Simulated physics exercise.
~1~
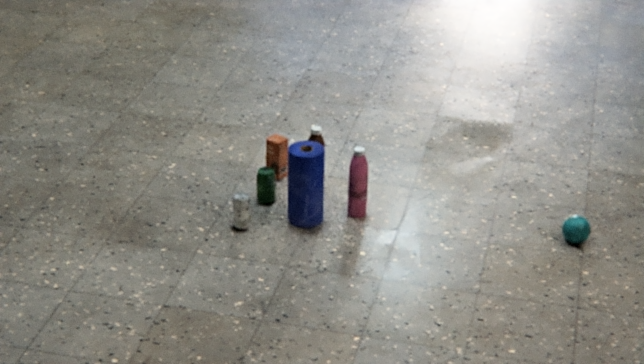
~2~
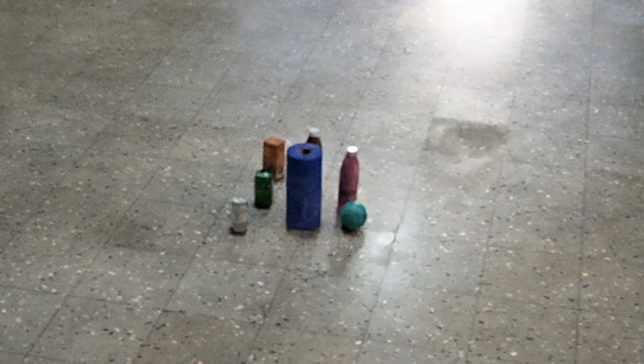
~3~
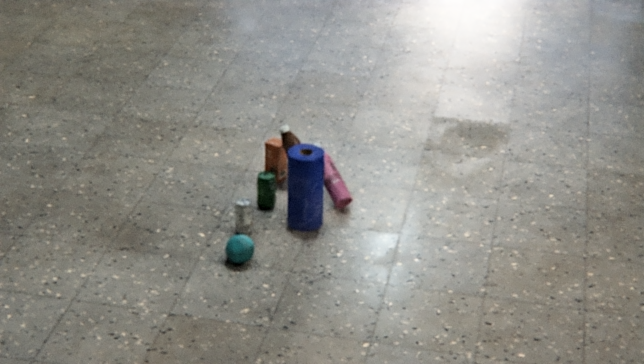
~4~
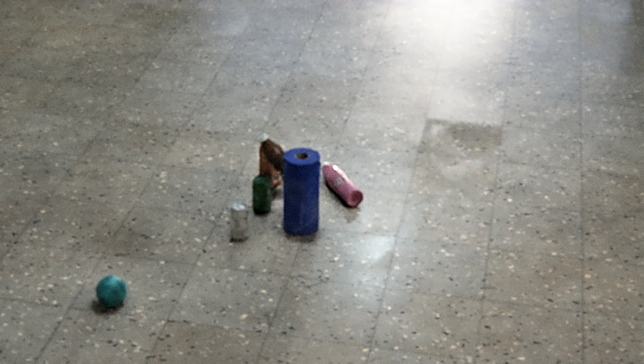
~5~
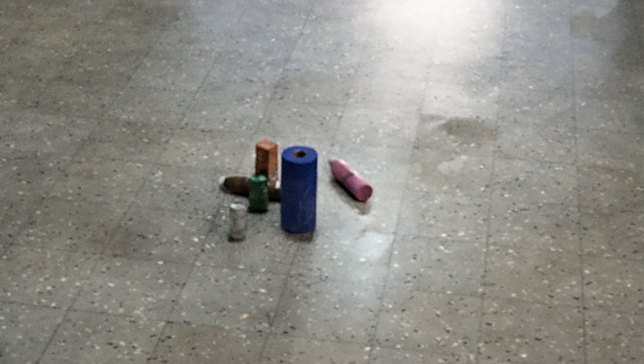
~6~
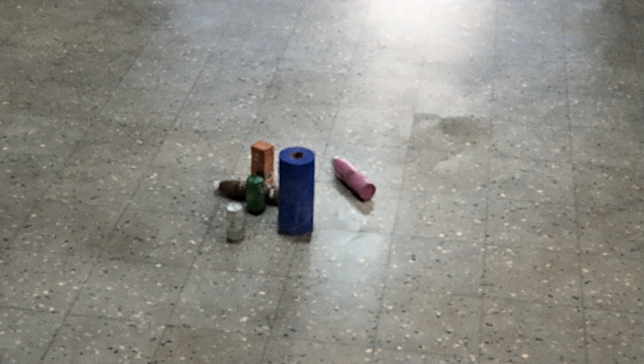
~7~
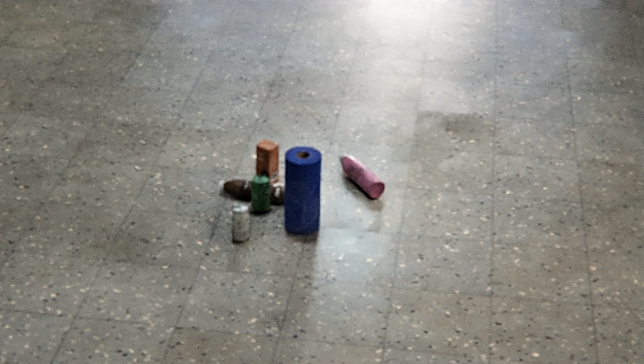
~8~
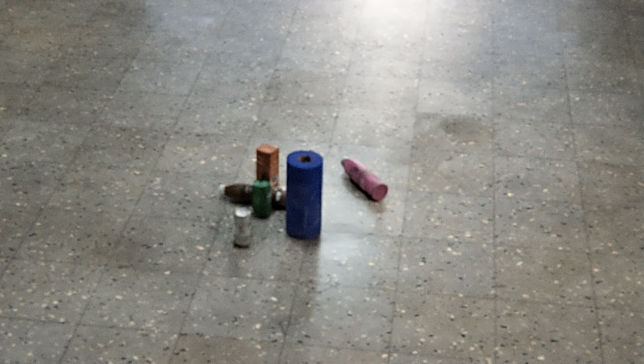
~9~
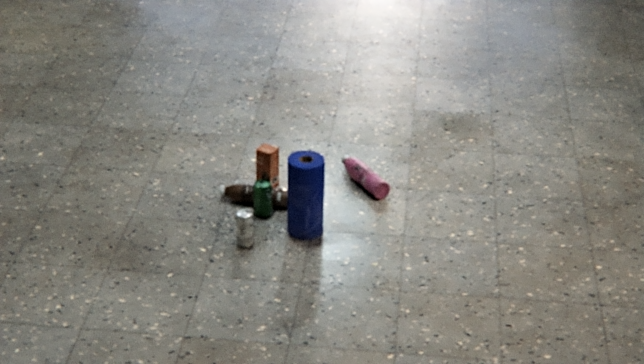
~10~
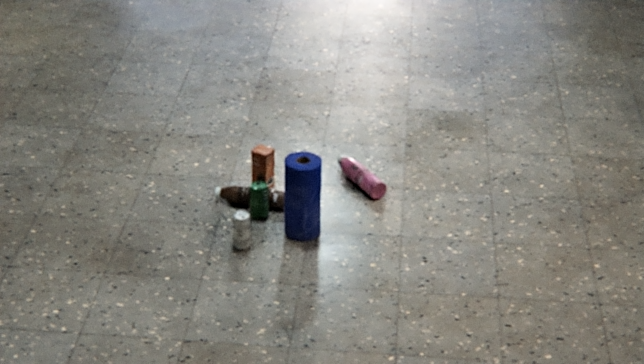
The clip opens on a speckled floor where a pink bottle, a blue roll, a green can, a white can, an orange carton and a partly hidden brown bottle stand in a group, with a turquoise ball off to the right. The ball rolls left and reaches the pink bottle, which topples. As the ball continues past the white can, the brown bottle leans behind the others. The ball then rolls out of view at the left while the brown bottle falls onto its side. Both bottles end up lying down, with the other four objects still upright.
